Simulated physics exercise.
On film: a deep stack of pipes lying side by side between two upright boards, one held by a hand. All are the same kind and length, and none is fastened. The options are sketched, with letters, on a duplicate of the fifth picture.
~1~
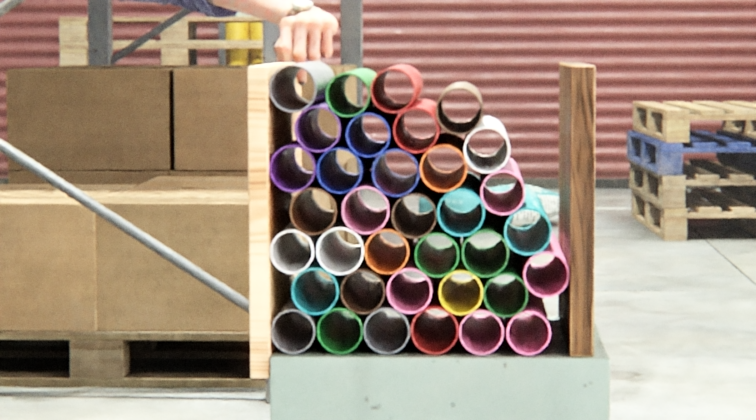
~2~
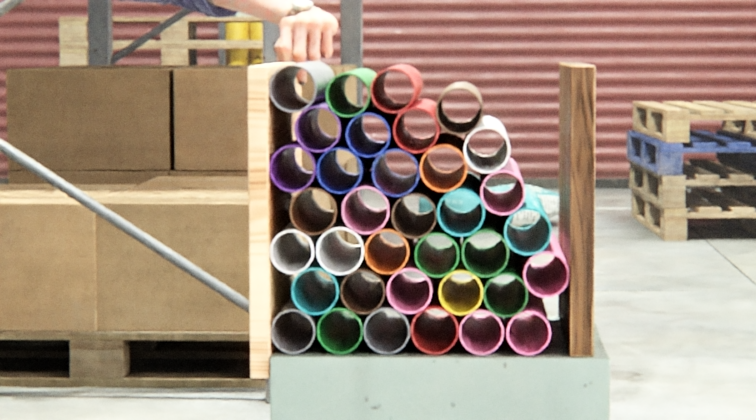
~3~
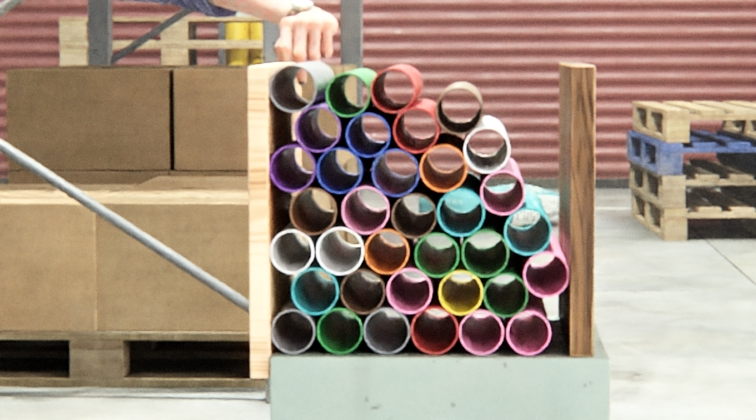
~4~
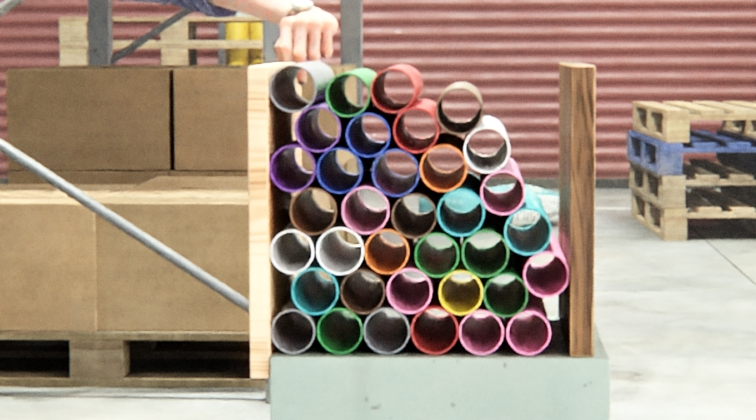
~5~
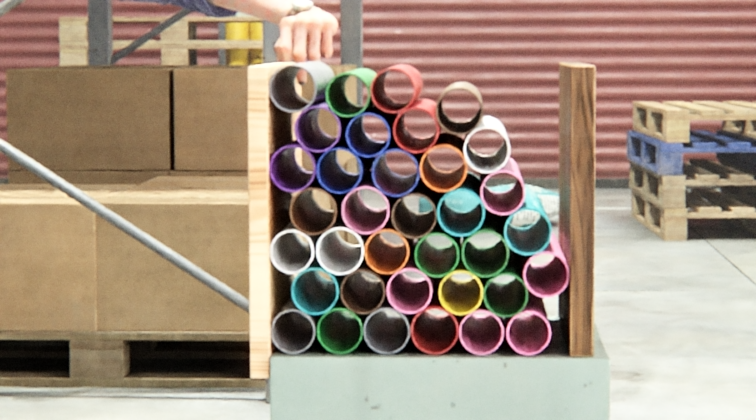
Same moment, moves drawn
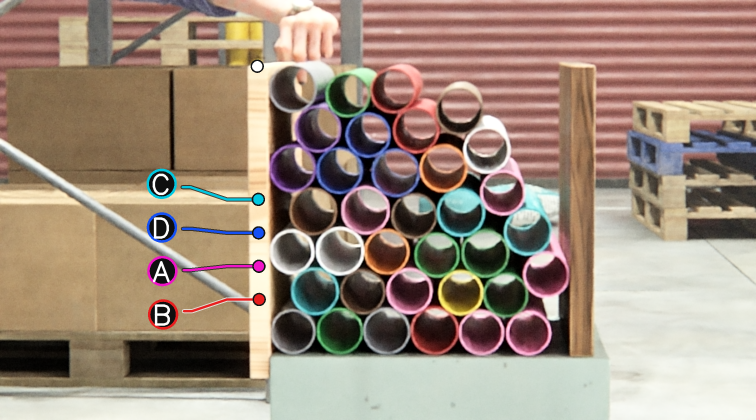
Colourful pipes lying stacked between two upright wooden boards in a warehouse, a hand resting at the top left, nothing visibly moving.
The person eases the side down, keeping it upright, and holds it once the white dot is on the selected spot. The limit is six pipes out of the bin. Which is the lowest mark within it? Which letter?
Stop at A.
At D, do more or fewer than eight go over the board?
It loses fewer than eight.
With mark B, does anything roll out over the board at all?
Yes.
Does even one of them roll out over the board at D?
At D: Yes.
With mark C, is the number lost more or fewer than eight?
Fewer than eight.
On the marked copy, A at (259, 267); B at (259, 300); C at (258, 199); D at (258, 233); the white dot at (257, 67).
Following A. Soon after the start, top of the board (269, 152).
Later, top of the board (270, 250).
In the end, top of the board (270, 266), four out over the board.
As for the rest, B more than six out over the board; C one out over the board; D four out over the board.
